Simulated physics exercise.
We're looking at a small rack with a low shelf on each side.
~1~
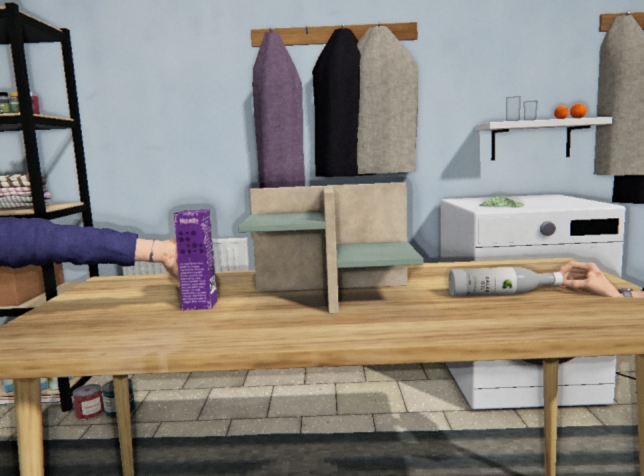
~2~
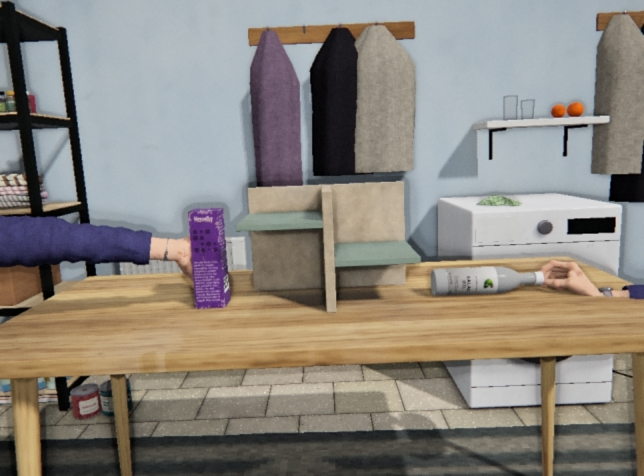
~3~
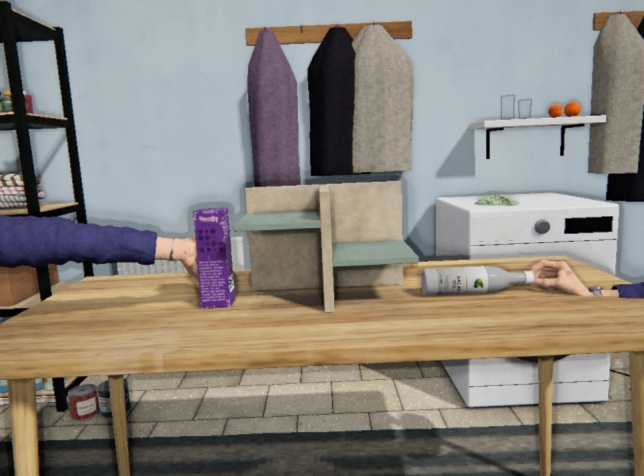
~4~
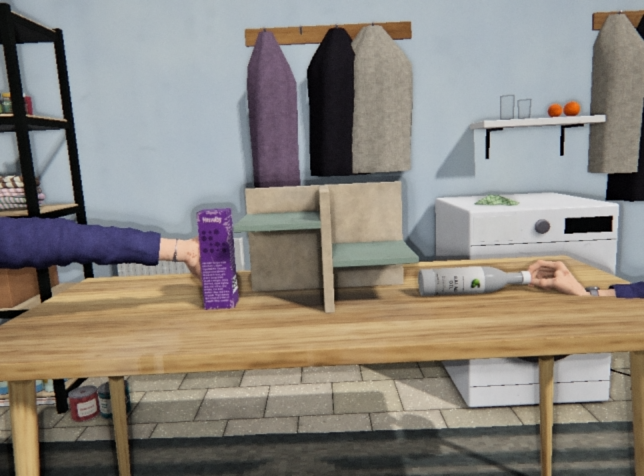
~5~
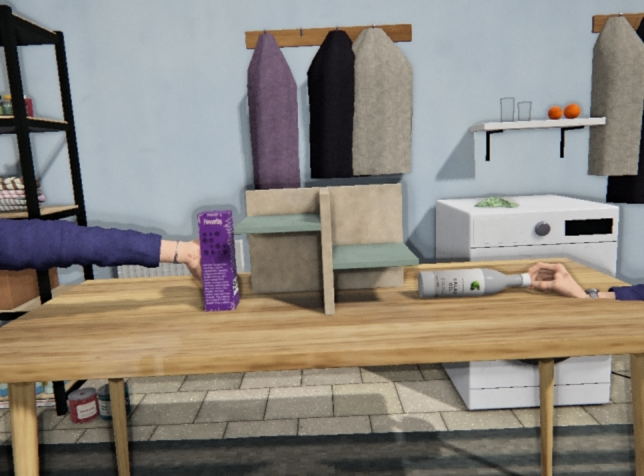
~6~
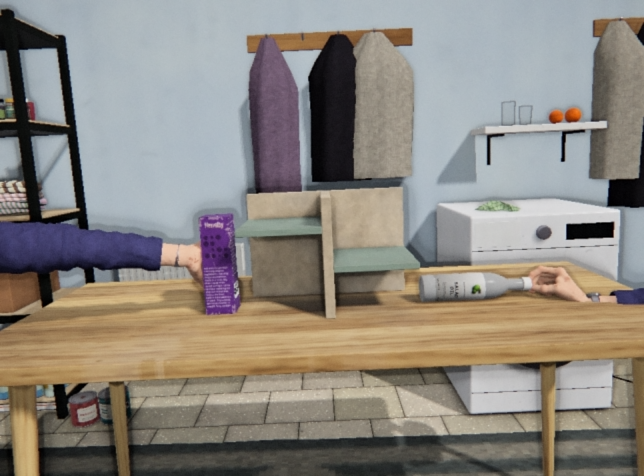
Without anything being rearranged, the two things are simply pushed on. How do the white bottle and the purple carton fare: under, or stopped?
White bottle: Enough clearance; purple carton: Not enough clearance.
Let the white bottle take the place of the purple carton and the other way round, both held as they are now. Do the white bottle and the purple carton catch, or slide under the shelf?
White bottle: Clear. Purple carton: Blocked.
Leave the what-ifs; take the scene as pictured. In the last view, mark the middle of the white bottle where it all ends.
End position, centre: Approx. (395, 290).
Then, 0.38 s later than the last frame, white bottle sliding up to the opening near (457, 287); purple carton stopped at the opening near (230, 263).
Then, 0.78 s later than the last frame, white bottle part of the way in near (424, 289); purple carton stopped at the opening near (230, 263).
When it is over, the white bottle clears the shelf, near (395, 290); the purple carton is too tall, near (230, 263).
